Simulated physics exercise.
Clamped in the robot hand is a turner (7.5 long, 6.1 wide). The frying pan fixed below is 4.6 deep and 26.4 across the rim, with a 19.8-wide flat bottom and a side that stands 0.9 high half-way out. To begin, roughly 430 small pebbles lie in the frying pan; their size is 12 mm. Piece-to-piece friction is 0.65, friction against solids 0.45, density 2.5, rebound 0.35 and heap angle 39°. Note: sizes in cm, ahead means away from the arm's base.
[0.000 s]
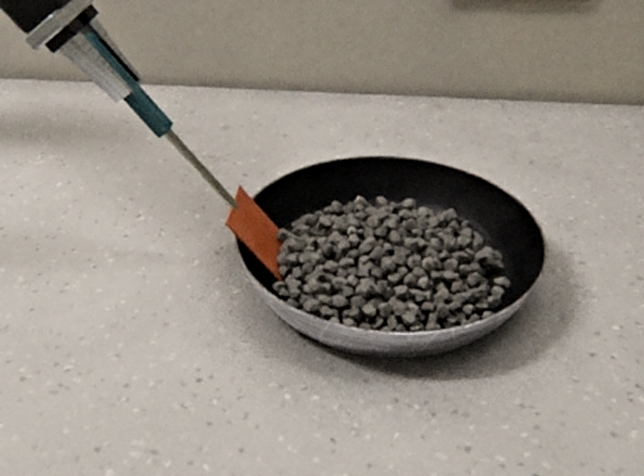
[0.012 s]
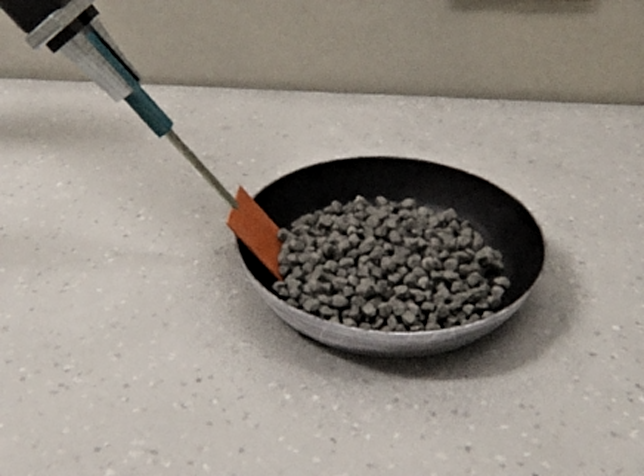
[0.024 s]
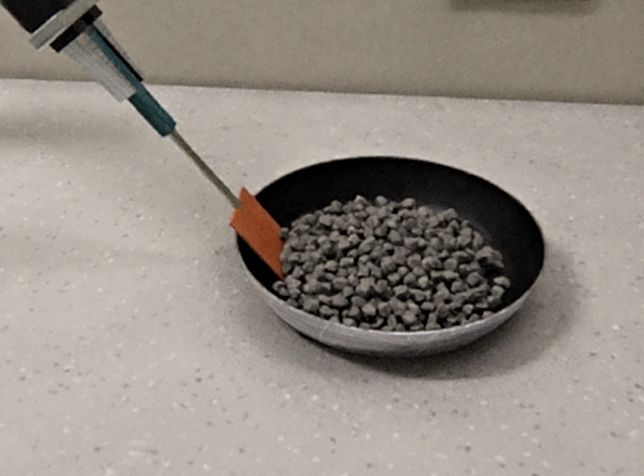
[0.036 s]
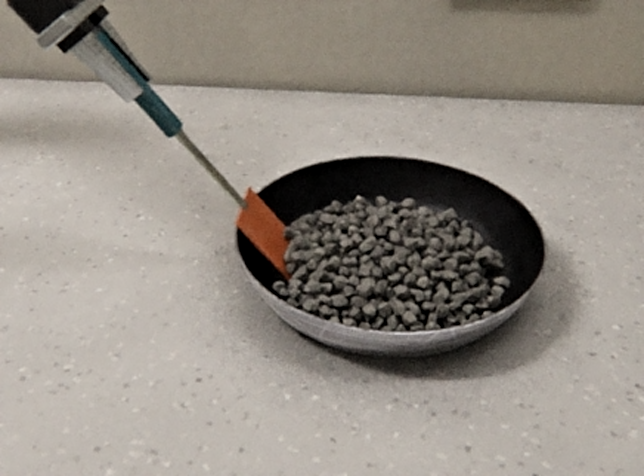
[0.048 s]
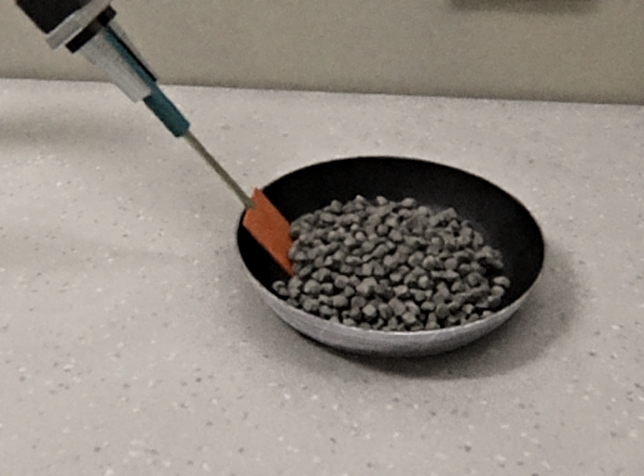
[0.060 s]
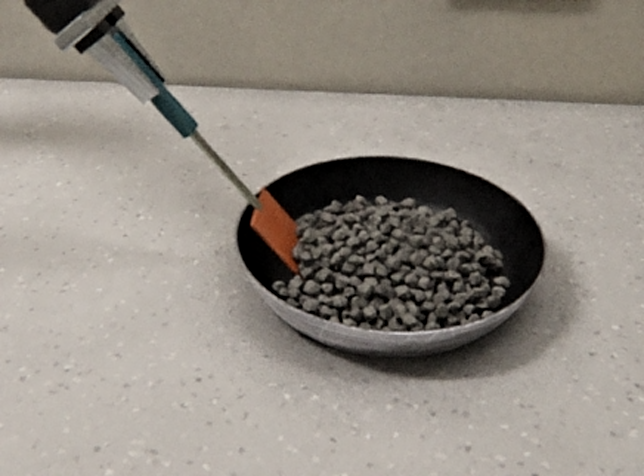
A robot arm reaches in from the upper left over a pale speckled countertop with a beige wall behind, seen from slightly above. Its dark and silver end, with a teal sleeve and thin metal shaft, holds an orange turner at the left inside edge of a black frying pan heaped with small grey pebbles. The turner slides slightly rightward against the pebbles, which barely shift, while the pan and camera stay still.
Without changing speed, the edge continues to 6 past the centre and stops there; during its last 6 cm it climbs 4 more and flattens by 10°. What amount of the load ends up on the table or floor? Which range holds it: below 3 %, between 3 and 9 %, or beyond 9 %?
The range below 3 %.
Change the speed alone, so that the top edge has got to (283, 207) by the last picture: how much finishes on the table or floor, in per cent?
Roughly 15 per cent.
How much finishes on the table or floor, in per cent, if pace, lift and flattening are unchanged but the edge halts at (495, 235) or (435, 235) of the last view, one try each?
I'd say some 5 per cent, then some 0 per cent.
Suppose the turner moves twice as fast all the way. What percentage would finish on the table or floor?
10 per cent, about.
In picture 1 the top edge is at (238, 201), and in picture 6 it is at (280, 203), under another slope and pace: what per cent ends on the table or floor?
Off the vessel, on the table or floor: Some 10 percent.
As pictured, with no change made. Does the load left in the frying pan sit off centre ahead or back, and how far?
I'd say close to 4.0 cm toward the front.
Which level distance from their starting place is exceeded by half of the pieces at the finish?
Around 3 cm, measured level.
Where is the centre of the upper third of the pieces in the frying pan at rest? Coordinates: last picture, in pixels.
It is centred near (485, 250).
By 0.15 s, sloping 53°, highest piece 4 above the table; 433 in the frying pan.
By 0.24 s, sloping 49°, highest piece 5 above the table; 433 in the frying pan.
By 0.48 s, sloping 43°, highest piece 6 above the table; 432 in the frying pan, 1 on the table or floor.
By 1.53 s, sloping 43°, highest piece 6 above the table; 432 in the frying pan, 1 on the table or floor.
Final count, 432 in the frying pan, 1 on the table or floor. That is 0 % on the table or floor.
